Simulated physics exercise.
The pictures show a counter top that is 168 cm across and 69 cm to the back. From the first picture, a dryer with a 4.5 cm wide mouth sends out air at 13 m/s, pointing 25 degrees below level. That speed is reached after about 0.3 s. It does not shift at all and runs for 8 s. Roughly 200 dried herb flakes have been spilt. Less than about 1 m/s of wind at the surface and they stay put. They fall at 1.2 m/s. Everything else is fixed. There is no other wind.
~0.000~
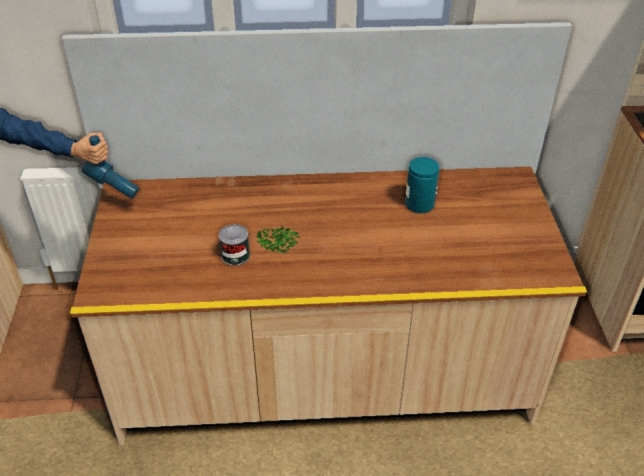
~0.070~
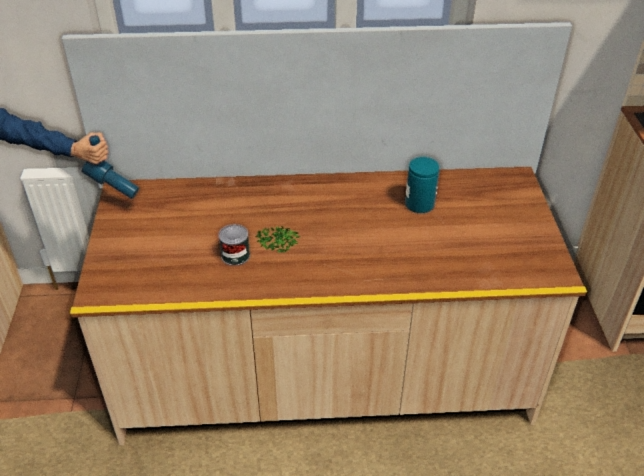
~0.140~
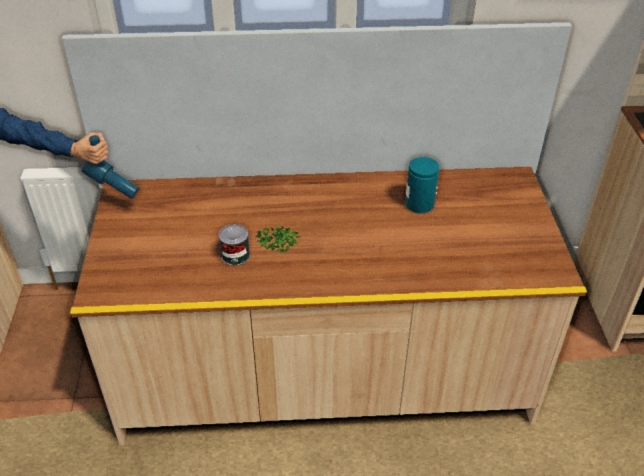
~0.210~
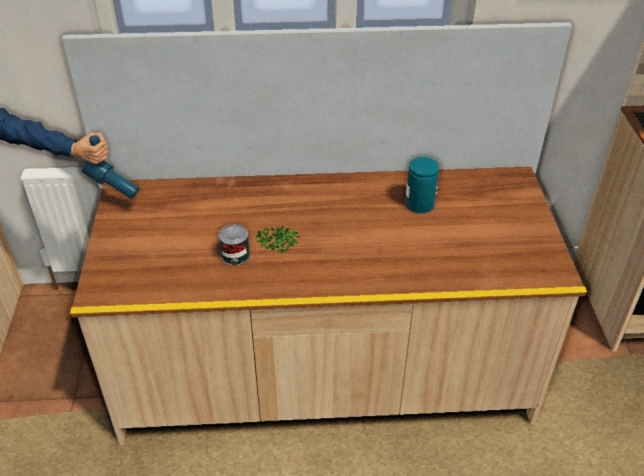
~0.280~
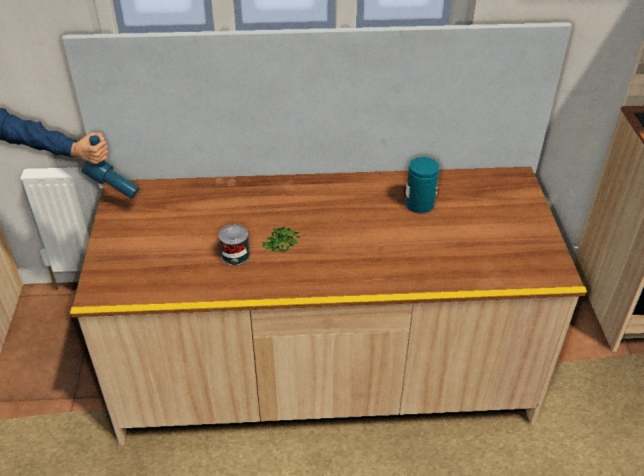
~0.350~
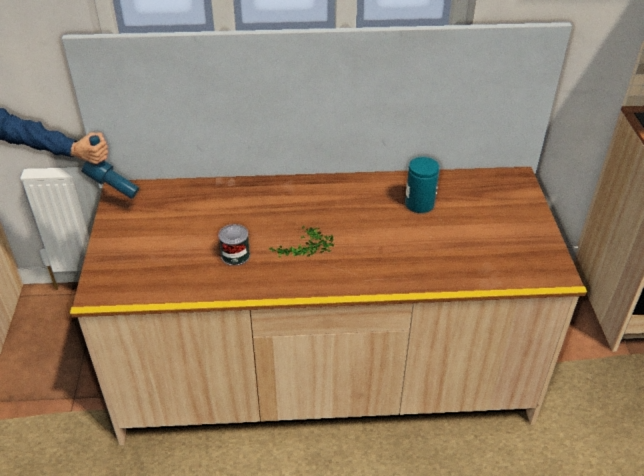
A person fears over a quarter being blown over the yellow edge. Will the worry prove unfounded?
The quarter line is overstepped.
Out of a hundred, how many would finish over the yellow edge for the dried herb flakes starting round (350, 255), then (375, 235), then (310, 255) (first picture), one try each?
In that order: 70 %, 0 %, 70 %.
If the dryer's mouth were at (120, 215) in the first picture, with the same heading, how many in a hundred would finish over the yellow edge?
Result: Approx. 2 %.
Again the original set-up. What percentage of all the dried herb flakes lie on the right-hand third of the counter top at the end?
It comes out near 0 in a hundred.
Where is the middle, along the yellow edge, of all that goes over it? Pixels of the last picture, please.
Roughly at pixel (469, 297).
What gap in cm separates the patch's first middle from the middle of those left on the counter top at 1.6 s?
The middle is some 75 cm from where it began.
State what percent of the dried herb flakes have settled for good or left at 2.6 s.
It comes out at some 100 %.
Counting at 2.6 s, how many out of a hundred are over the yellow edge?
Close to 50 %.
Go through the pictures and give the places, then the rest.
The middle of the dried herb flakes is near (278, 240), none has stirred yet and the mouth of the dryer is at (136, 193), in the first frame.
The middle of the dried herb flakes is near (278, 239), none has stirred yet and the yellow edge is centred on (333, 303), in the second frame.
The middle of the dried herb flakes is near (278, 239), none has stirred yet, the top of a tin is at (233, 234) and the top of a jar is at (424, 166), in the third frame.
The middle of the dried herb flakes is near (278, 239) and none has stirred yet, in the fourth frame.
The middle of the dried herb flakes is near (280, 239), the farthest in sight from the dryer is at (296, 243) and about 15 % have left their places, in the fifth frame.
The middle of the dried herb flakes is near (313, 247), the farthest in sight from the dryer is at (333, 245) and about 95 % have left their places, in the sixth frame.
After 1.6 s, 35 % are on the move or not yet settled, 39 % are over the yellow edge; the middle of those still in play is near (555, 244).
After 2.6 s, 2 % are on the move or not yet settled, 48 % are over the yellow edge.
After 4.4 s, 0 % are on the move or not yet settled, 49 % are over the yellow edge.
After 8.0 s, at the end, 49 % are over the yellow edge.
